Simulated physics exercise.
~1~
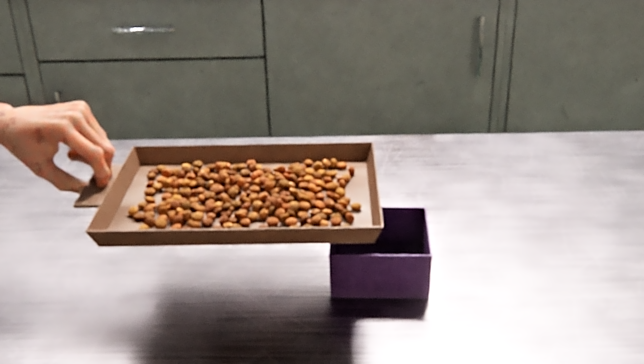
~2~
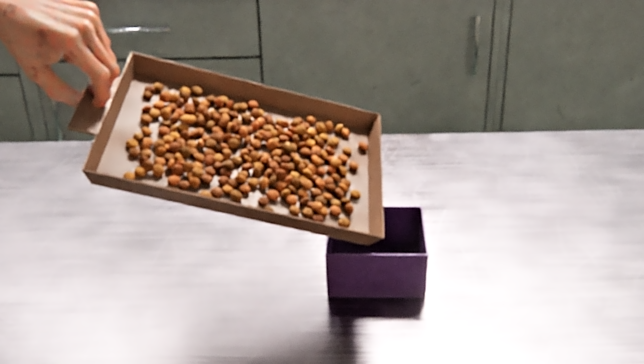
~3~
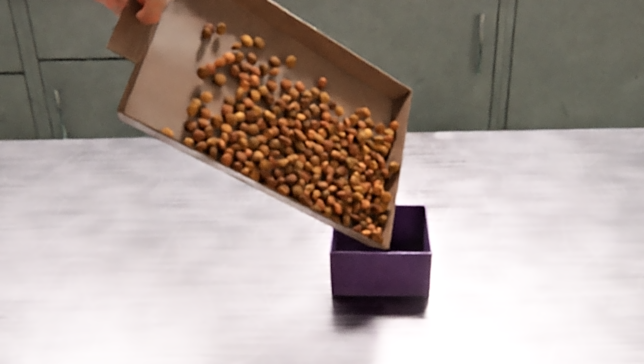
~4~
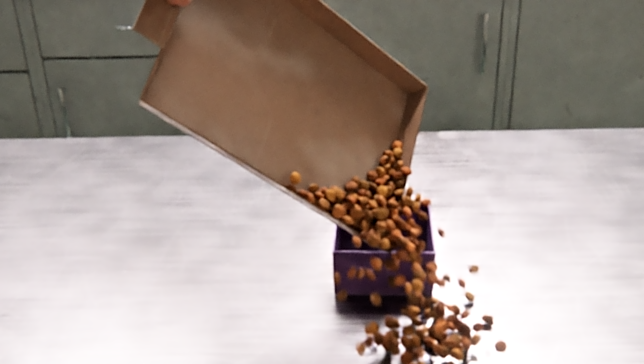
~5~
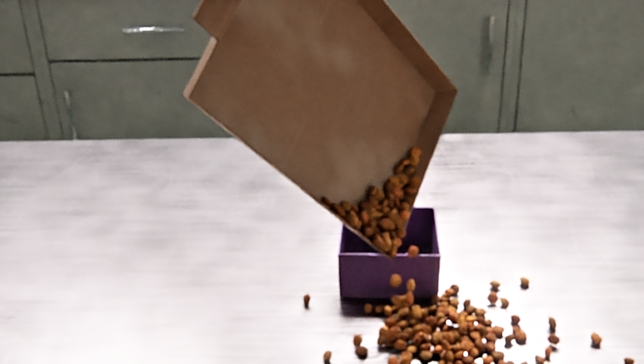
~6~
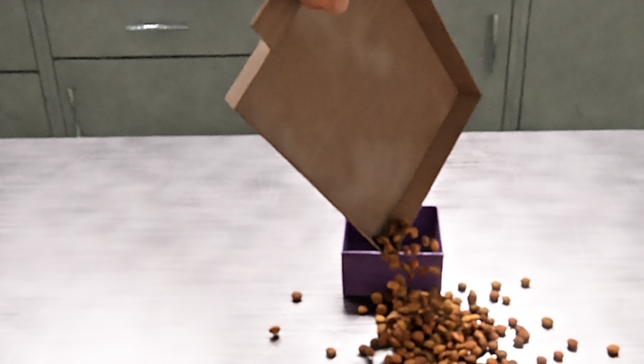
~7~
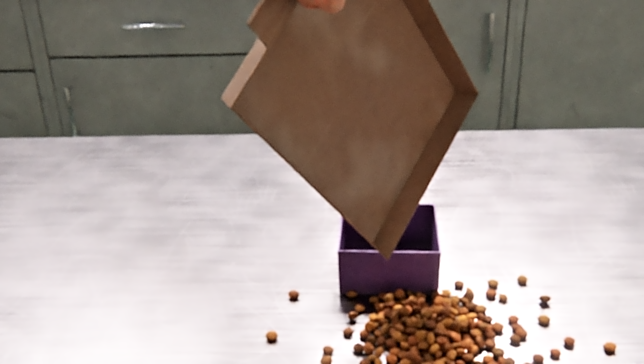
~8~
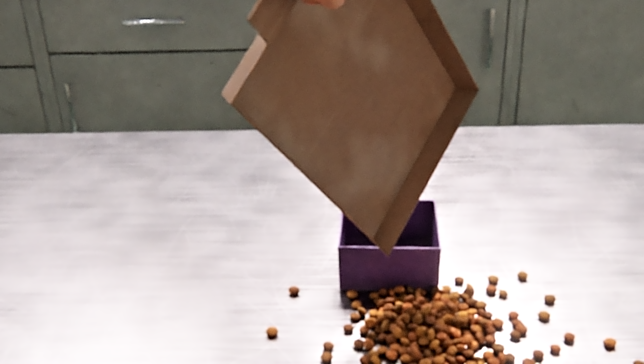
On a pale tabletop, a hand tipping a tray of brown kibble over a purple box, the pieces ending heaped outside it.
